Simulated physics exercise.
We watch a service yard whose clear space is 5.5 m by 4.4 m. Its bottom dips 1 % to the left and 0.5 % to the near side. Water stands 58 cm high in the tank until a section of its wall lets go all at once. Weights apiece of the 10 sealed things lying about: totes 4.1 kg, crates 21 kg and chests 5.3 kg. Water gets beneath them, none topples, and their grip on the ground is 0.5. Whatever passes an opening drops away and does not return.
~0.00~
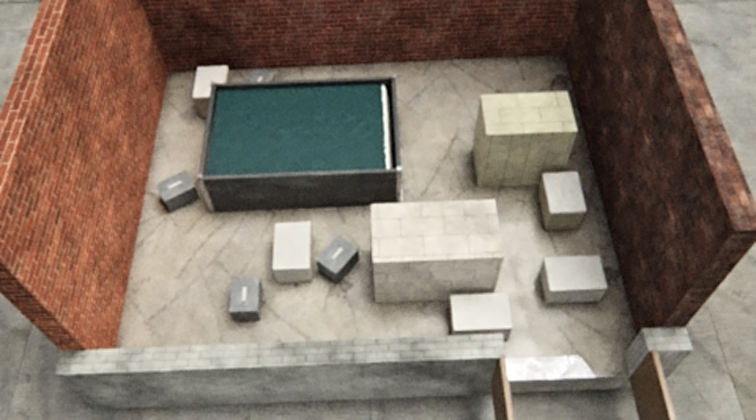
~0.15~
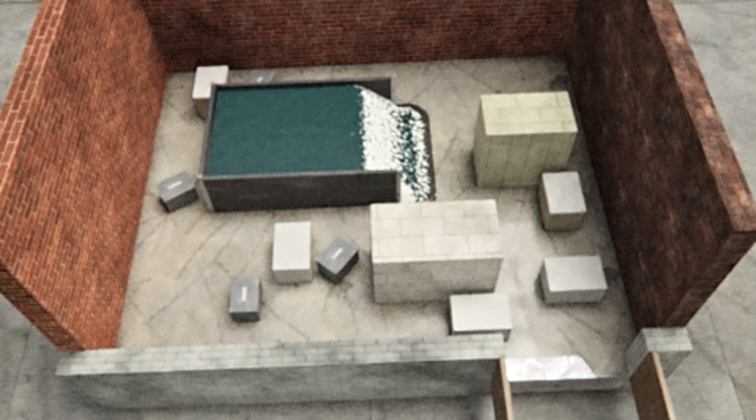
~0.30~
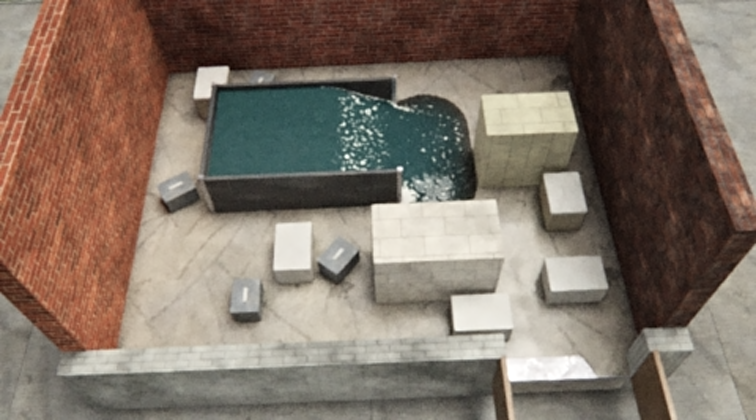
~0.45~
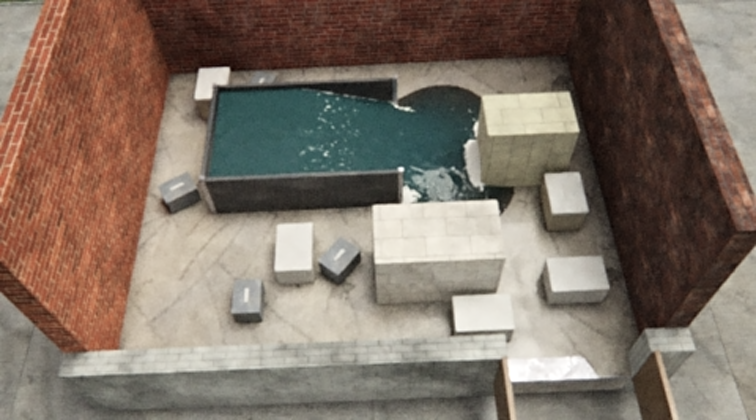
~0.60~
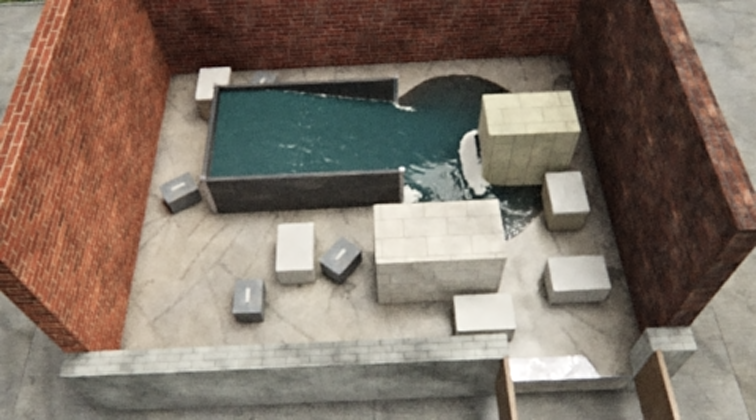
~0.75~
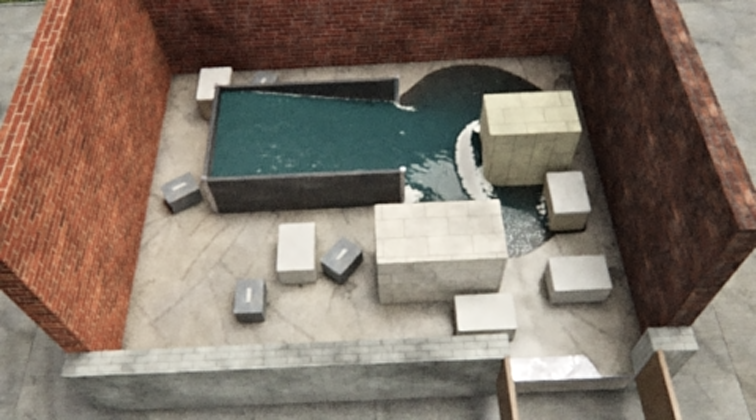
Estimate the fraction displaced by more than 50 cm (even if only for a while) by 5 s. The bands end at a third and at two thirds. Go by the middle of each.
That comes to between one and two thirds.
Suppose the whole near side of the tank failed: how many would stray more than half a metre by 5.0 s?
Then 8.
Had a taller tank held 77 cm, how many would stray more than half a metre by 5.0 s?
Then 6.
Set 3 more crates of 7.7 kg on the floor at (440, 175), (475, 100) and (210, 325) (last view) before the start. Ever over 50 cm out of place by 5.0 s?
In turn: More, past it, under.
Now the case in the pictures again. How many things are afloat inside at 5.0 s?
At that moment 3.
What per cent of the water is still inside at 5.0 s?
Some 84 per cent remains.
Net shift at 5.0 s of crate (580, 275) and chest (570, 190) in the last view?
In that order: Washed out, washed out.
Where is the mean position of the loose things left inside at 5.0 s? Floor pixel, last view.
At about (303, 216).
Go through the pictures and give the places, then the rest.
In the first frame, a tote is out of sight; a chest at (565, 192) rests on the ground; water covers 3.1 m2; 0 of 10 have shifted.
In the second frame, a tote is out of sight; a chest at (564, 192), on the bottom; water covers 3.8 m2; 0 of 10 have shifted.
In the third frame, a tote is out of sight; a chest at (565, 192) rests on the ground; water covers 4.8 m2; 0 of 10 have shifted.
In the fourth frame, a tote is out of sight; a chest at (567, 192), on the bottom; water covers 5.7 m2; 0 of 10 have shifted.
In the fifth frame, a tote is out of sight; a chest at (568, 192) rests on the ground; 6.7 m2 under water; 1 of 10 have shifted.
In the sixth frame, a tote is out of sight; a chest at (569, 191) rests on the ground; 7.8 m2 under water; 1 of 10 have shifted.
After 1.1 s 1 of 10 are over 50 cm from their spots; 1 afloat.
After 2.2 s 2 of 10 are over 50 cm from their spots; 2 afloat.
After 3.5 s 3 of 10 are over 50 cm from their spots; 2 afloat.
After 5.0 s 5 of 10 are over 50 cm from their spots, and 5 have been at some point; 3 afloat.
